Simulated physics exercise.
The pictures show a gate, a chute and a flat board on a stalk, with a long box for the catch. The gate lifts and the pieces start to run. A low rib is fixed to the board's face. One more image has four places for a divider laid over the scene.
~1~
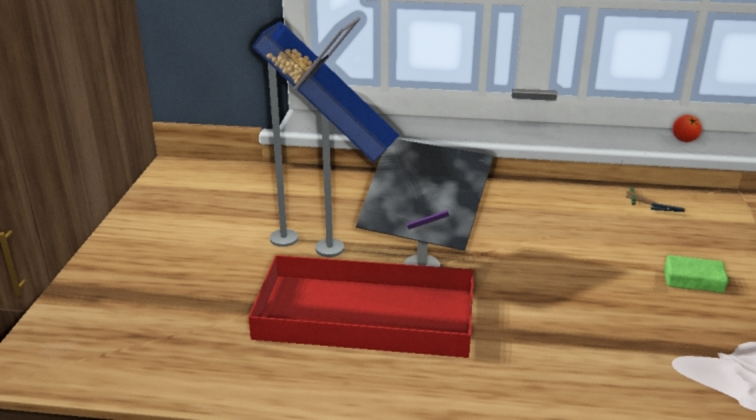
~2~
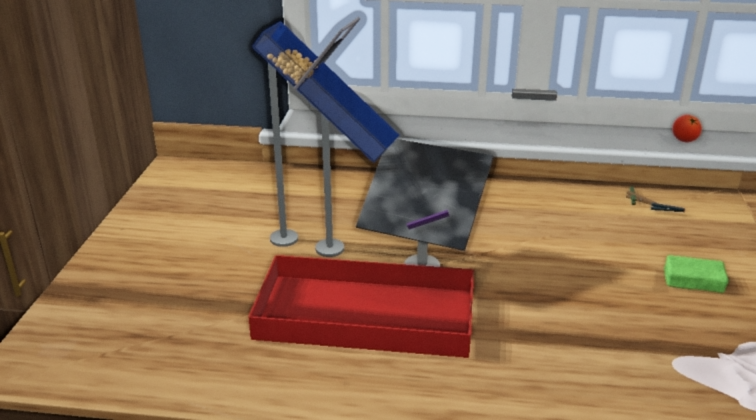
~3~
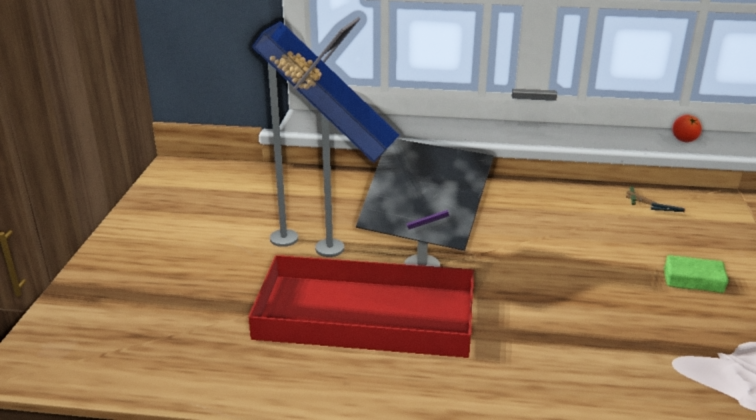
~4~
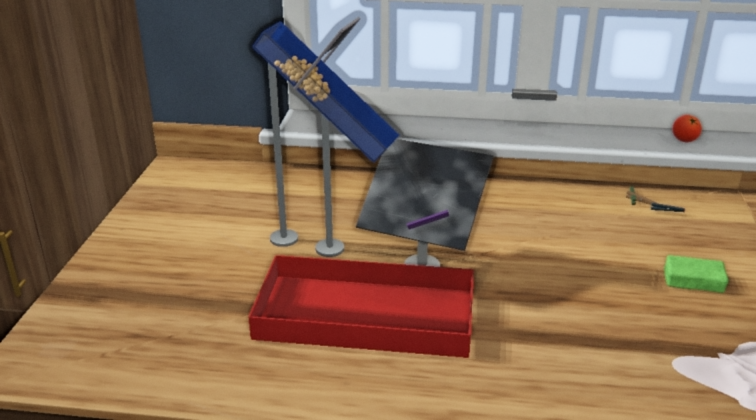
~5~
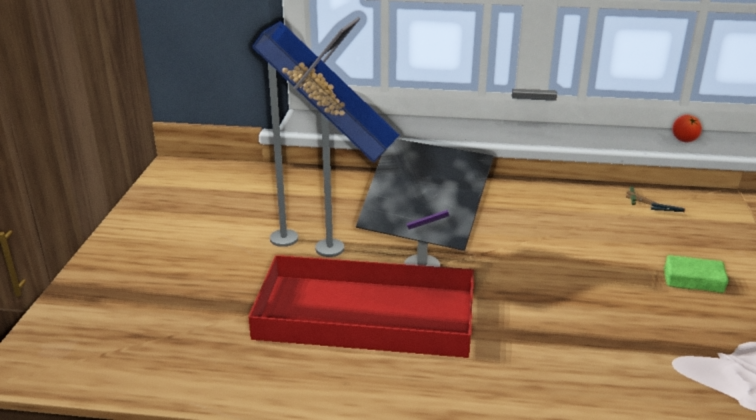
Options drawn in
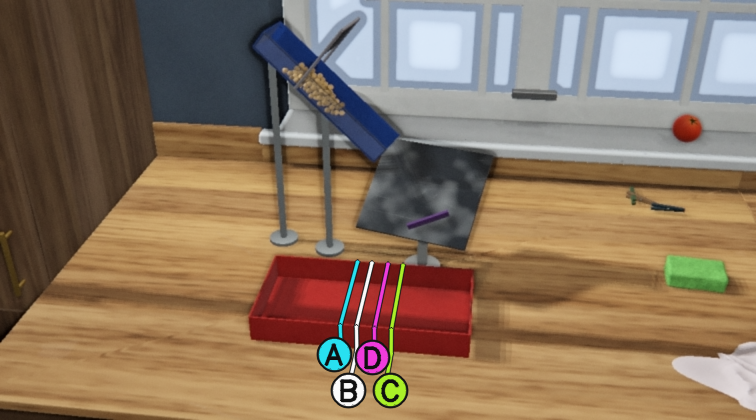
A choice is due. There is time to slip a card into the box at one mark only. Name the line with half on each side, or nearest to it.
D is best.
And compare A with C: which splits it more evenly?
It is C.
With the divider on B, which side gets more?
The right side.
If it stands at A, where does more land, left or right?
Right.
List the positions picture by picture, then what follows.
The first frame shows load behind the gate (297, 68), dried chickpeas; lip of the chute (381, 155), sloping fairly steeply.
The second frame shows middle of the board (424, 191), tilted fairly steeply; middle of its low edge (409, 238); of its high edge (439, 146).
The third frame shows front corners of the box (249, 317) and (470, 335), empty; front of the load (313, 84).
The fourth frame shows middle of the load (307, 76); its front (325, 96), roughly a quarter of the way to the lip; rib from (448, 211) to (407, 225).
The fifth frame shows middle of the load (318, 88); its front (342, 113), roughly half of the way to the lip.
On the marked copy, line A crosses the front rim at (340, 324); line B crosses the front rim at (356, 325); line C crosses the front rim at (391, 328); line D crosses the front rim at (374, 327).
With A, of what is caught, not one piece on the left of the divider, every piece on the right.
With B, of what is caught, about a tenth on the left of the divider, almost all on the right.
With C, of what is caught, the larger part on the left of the divider, roughly a quarter on the right.
With D, of what is caught, roughly half on the left of the divider, roughly half on the right.
